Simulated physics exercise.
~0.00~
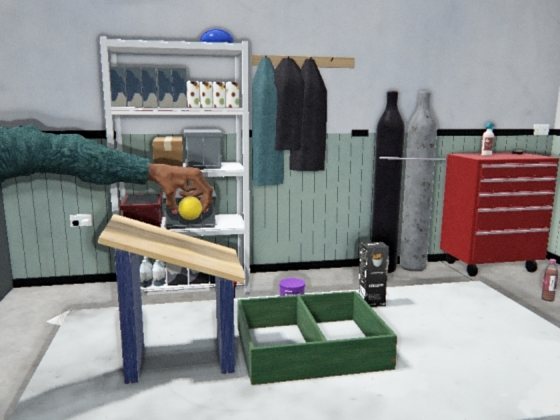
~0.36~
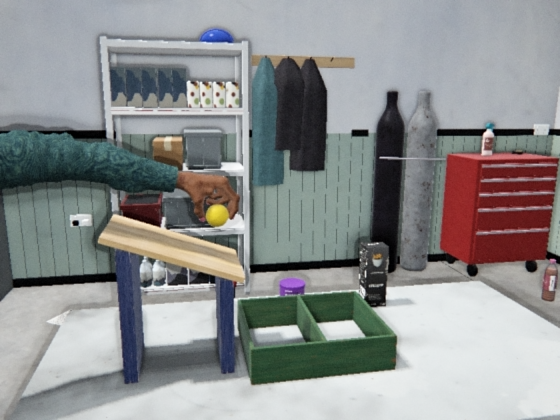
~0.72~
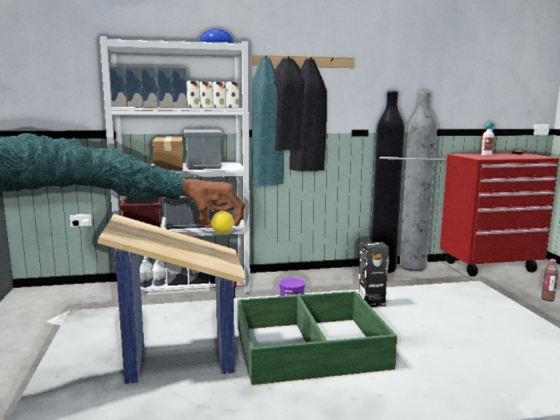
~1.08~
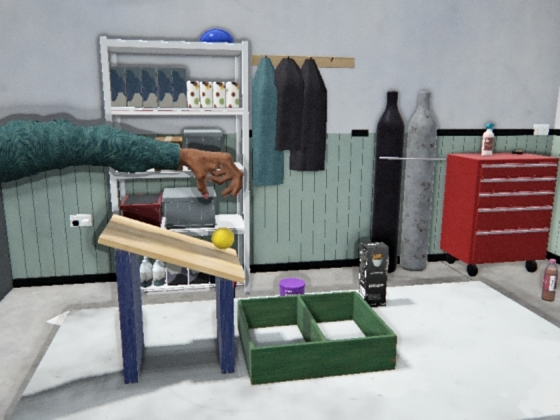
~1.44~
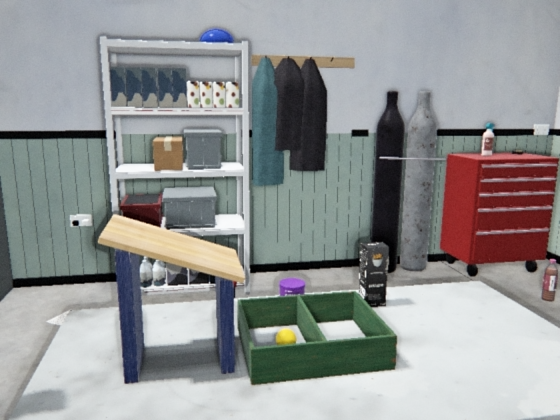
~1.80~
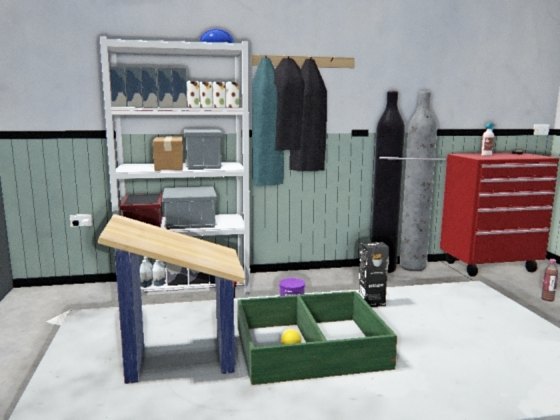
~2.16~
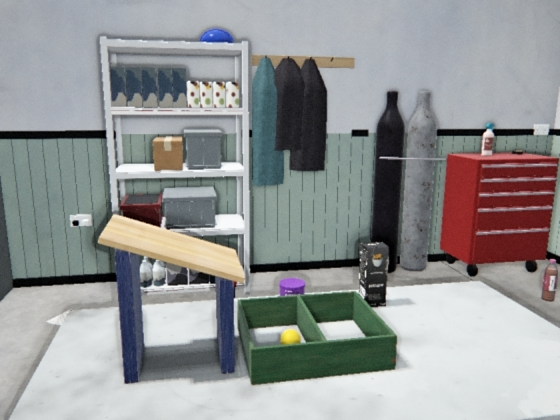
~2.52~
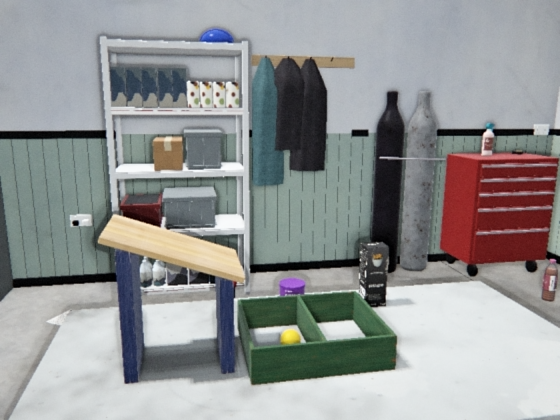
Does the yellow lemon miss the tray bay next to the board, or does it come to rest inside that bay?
It comes to rest inside the nearer bay, the left one next to the slanted board.
A hand in a green knitted sleeve carried a yellow lemon rightward to the low end of a slanted board, let go and drew back, and the lemon dropped into the green tray, ending up still in the bay nearer the board.
